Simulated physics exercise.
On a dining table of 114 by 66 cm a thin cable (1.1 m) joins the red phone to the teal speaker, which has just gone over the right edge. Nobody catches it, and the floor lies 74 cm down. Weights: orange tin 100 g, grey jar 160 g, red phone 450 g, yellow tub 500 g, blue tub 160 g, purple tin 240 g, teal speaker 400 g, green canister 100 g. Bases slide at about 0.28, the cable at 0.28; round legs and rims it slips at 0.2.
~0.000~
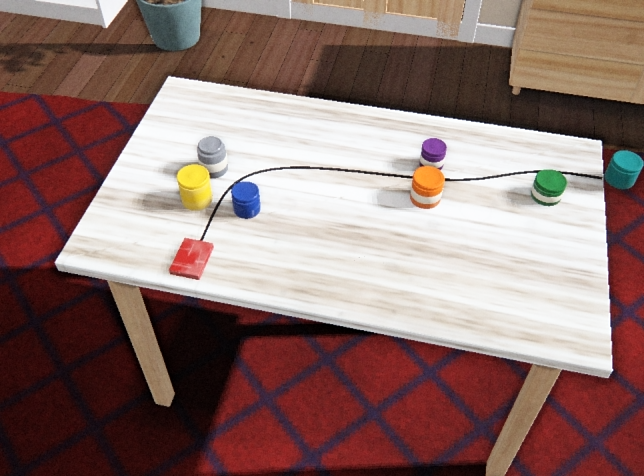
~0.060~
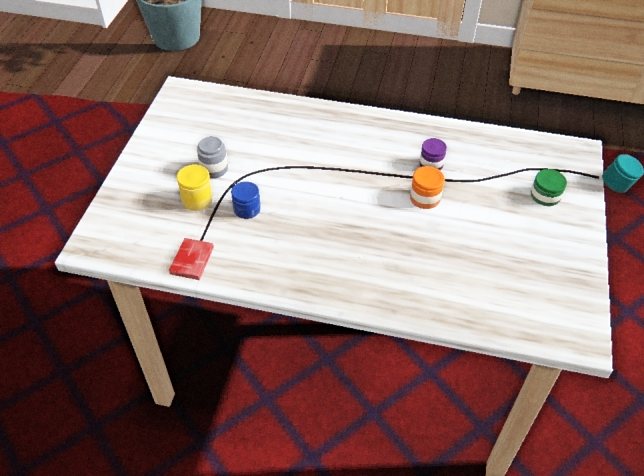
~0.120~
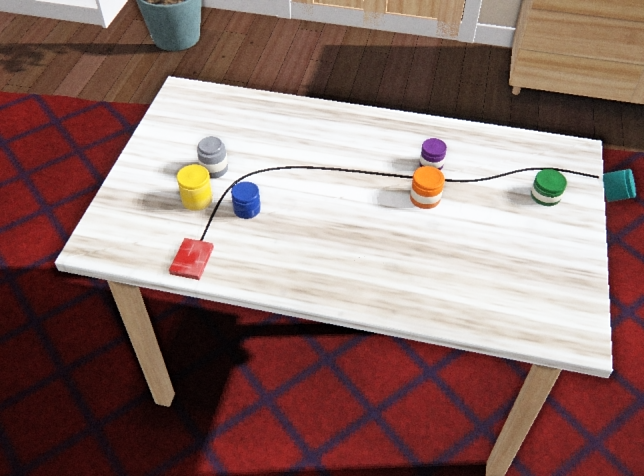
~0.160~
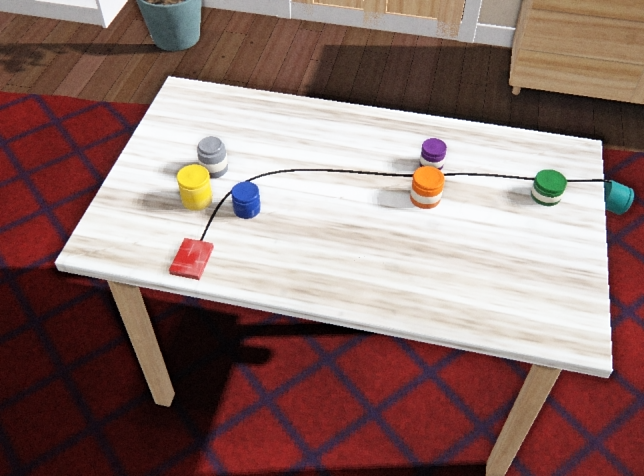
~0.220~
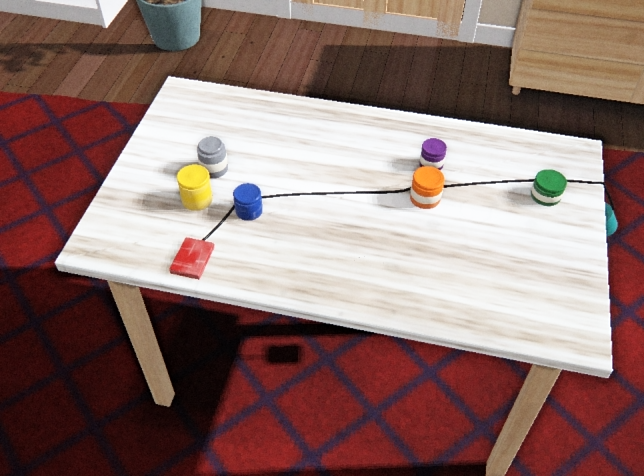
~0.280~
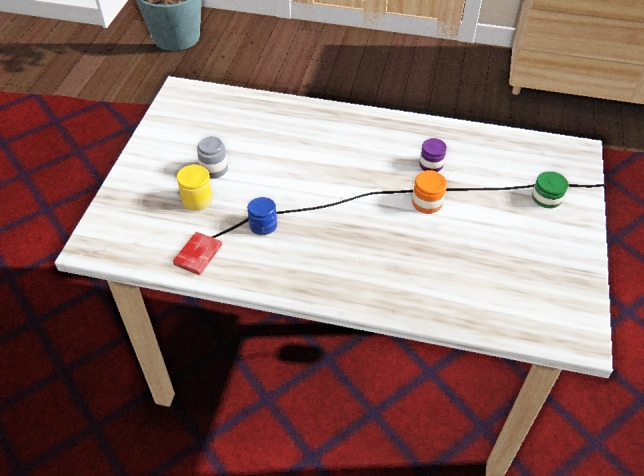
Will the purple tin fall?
Verdict: The purple tin keeps to the top.
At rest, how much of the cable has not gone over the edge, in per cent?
Some 30 per cent of it.
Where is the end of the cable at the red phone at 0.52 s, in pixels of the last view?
Around (270, 233).
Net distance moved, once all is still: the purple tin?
Purple tin 0 cm.
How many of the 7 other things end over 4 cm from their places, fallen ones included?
I count 4.
After 0.5 s, the cable's tail end at (270, 233); blue tub 29 cm off its start, red phone 13 cm off its start, teal speaker over the edge.
After 0.7 s, the cable's tail end at (333, 218); blue tub 36 cm off its start, red phone 27 cm off its start, teal speaker over the edge.
After 1.0 s, the cable's tail end at (410, 211); red phone 44 cm off its start at (388, 208), blue tub over the edge, teal speaker over the edge.
After 1.2 s, the cable's tail end at (460, 209); red phone 56 cm off its start, blue tub over the edge, teal speaker over the edge.
After 2.4 s, the cable's tail end at (462, 209); purple tin 0 cm off its start at (435, 146), red phone 56 cm off its start at (441, 202), blue tub over the edge, teal speaker over the edge.
